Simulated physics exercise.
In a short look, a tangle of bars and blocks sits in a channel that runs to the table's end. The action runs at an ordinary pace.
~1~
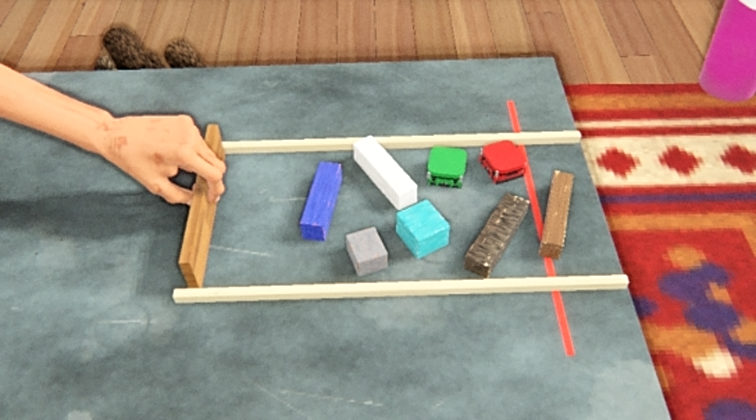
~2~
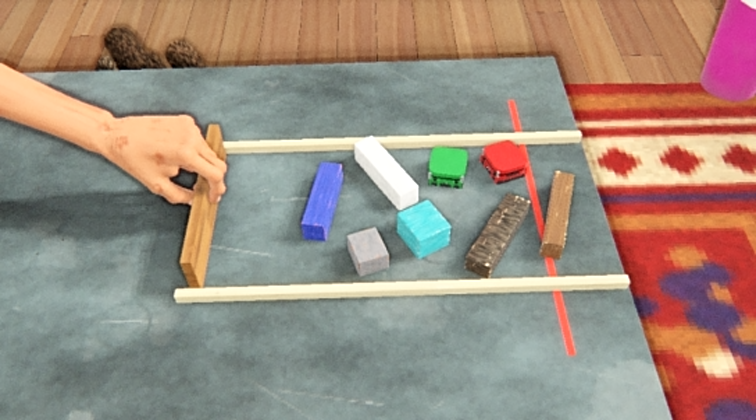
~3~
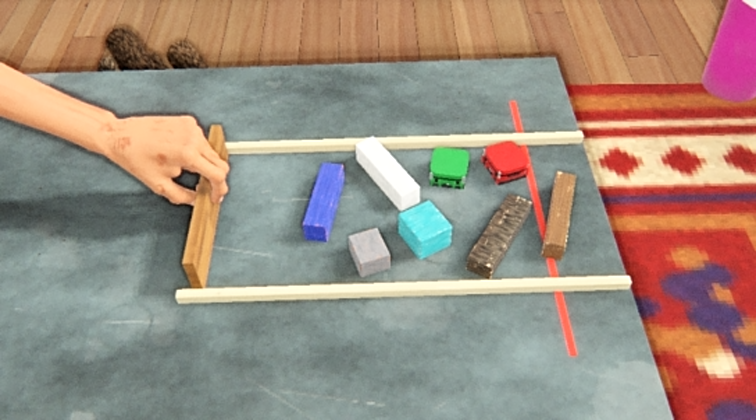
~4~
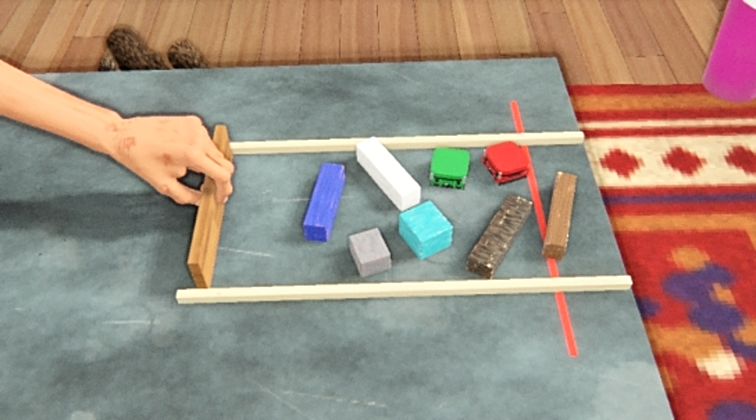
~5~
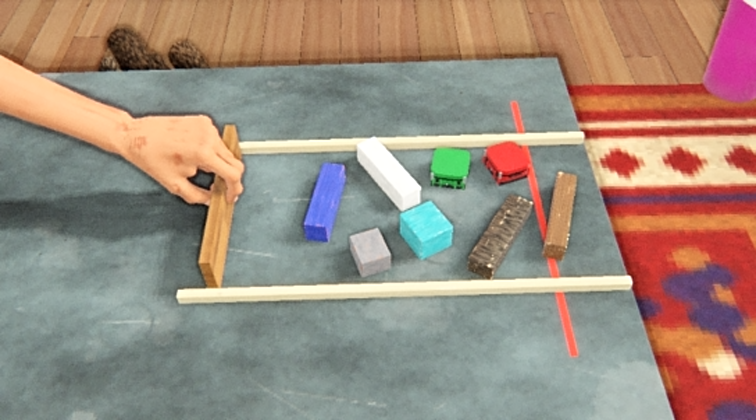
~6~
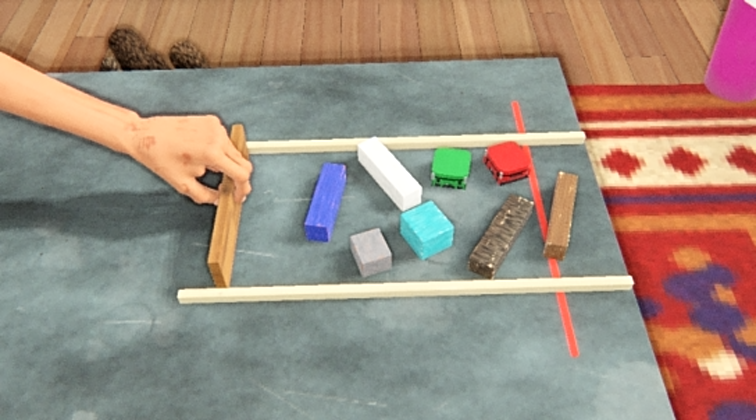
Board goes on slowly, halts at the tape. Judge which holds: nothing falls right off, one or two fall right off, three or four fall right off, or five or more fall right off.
Odds are the fallen group will hold three or four.
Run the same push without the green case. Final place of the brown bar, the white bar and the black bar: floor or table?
Result - brown bar: Gone; white bar: Up; black bar: Gone.
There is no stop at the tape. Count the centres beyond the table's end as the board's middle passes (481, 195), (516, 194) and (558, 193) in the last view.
Taking the three positions in turn, the counts come to 0, 2 and 4.
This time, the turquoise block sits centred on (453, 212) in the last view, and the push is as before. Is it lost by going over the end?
From that start it hangs on.
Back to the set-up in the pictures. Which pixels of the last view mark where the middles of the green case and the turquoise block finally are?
Final spots - green case (592, 163), turquoise block (592, 218).
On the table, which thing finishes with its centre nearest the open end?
Green case.
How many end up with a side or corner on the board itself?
That would be 2 of them.
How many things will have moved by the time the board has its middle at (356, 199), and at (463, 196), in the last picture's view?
So 3, and at the other place 8.
Soon after, none off yet; brown bar at rest near (561, 215); red case at rest near (507, 163); black bar at rest near (501, 236).
Then, none off yet; brown bar at rest near (561, 215); red case moved about its own width near (535, 162); black bar moved a little near (533, 238).
At rest, the number that fall off is three or four; fallen, black bar, red case and brown bar.
